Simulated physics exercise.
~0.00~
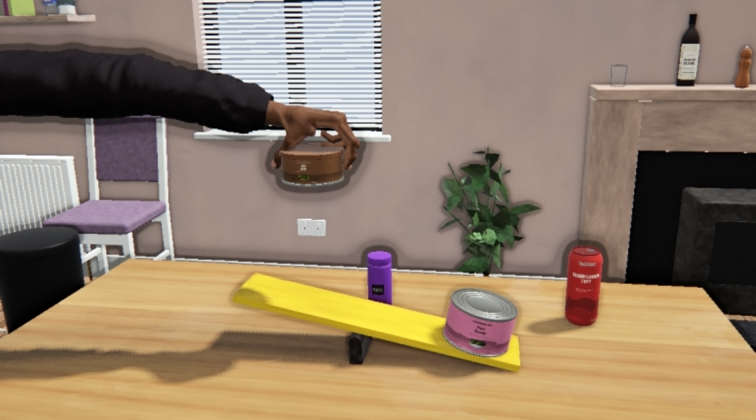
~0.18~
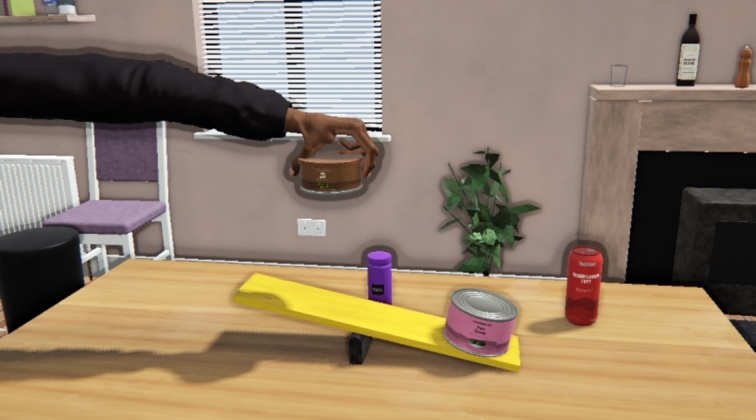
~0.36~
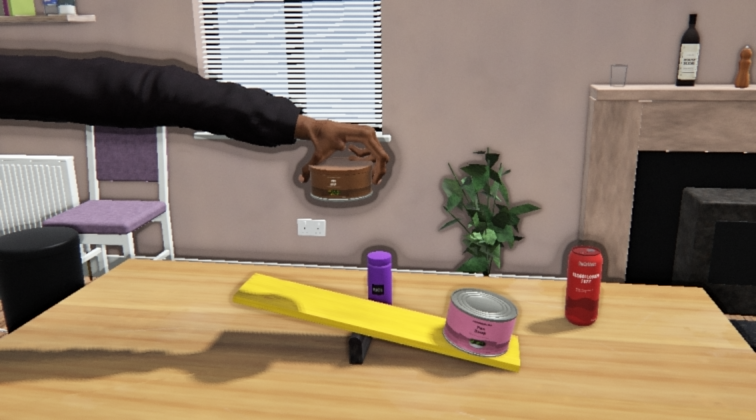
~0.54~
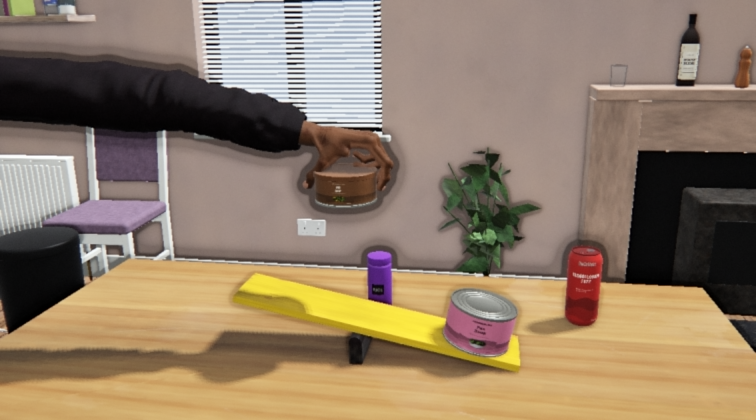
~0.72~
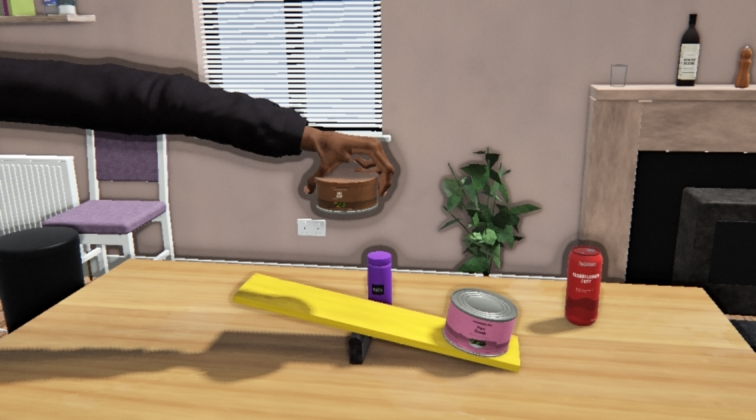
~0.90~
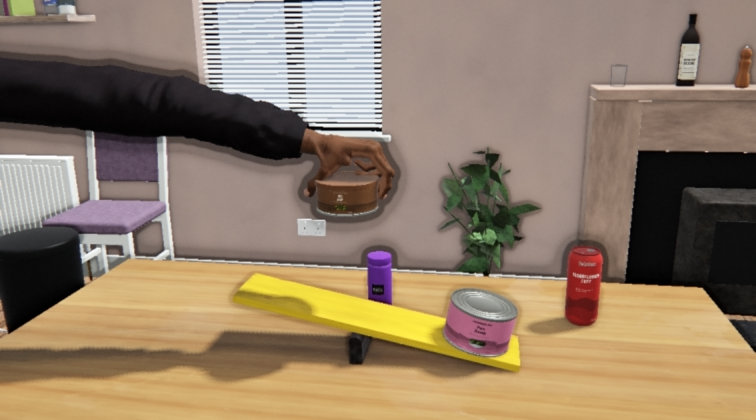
A hand moves a brown tub right and slightly down above a tilted yellow plank.
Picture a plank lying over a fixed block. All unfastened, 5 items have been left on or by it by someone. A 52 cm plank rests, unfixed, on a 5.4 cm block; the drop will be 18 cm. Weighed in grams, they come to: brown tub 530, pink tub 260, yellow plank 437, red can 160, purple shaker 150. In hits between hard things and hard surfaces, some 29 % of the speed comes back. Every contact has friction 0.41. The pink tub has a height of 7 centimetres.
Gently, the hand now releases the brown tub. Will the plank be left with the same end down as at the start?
It does not flip.
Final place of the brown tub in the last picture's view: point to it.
It winds up close to (376, 302).
By 1.10 s, plank at 11°, leaning as at the start; brown tub 5 cm from its spot near (348, 220).
By 1.20 s, plank at 10°, leaning as at the start; brown tub tilted 9° near (351, 296).
By 1.30 s, plank at 10°, leaning as at the start; brown tub tilted 13° near (369, 298).
When it is over (2.0 s), plank at 11°, leaning as at the start; not toppled but over 4 cm from the start, brown tub; the other 4 within 4 cm of the start. End places, in pixels of the last picture, brown tub near (376, 302). The plank lies as before.
